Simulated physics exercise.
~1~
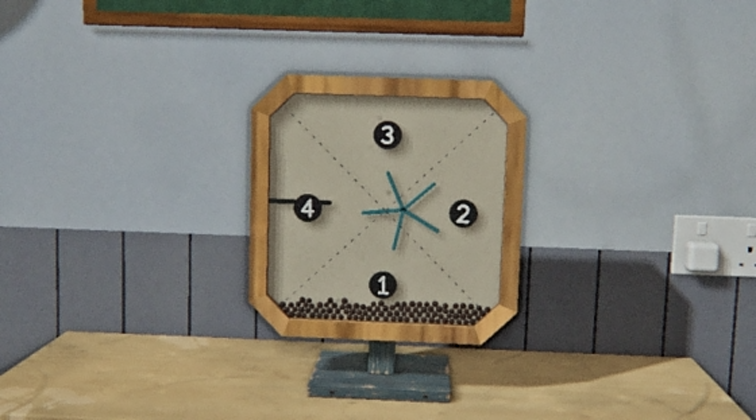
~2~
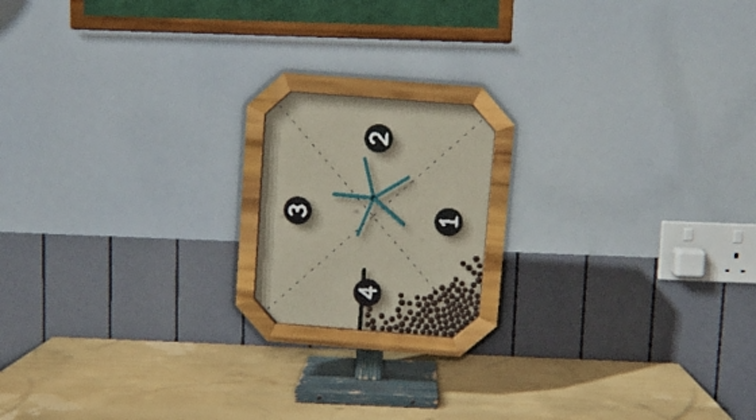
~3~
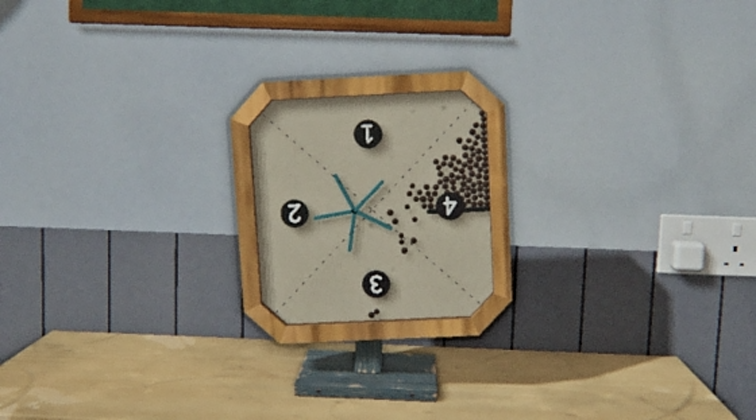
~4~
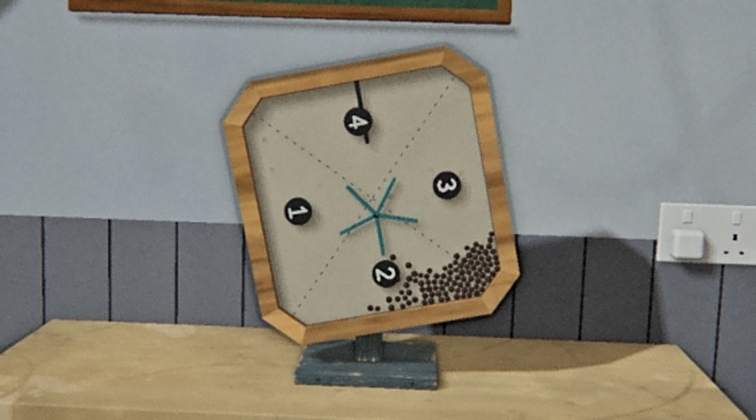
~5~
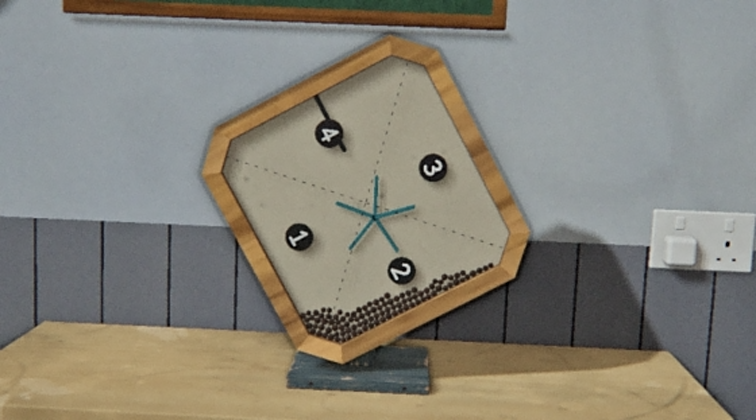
A wooden-framed case with numbered wedges turns anticlockwise on its stand above a table, carrying dark beads from the bottom up its right side before they tumble back down past a teal star-shaped piece, ending tilted with the beads spread along its lower edge.
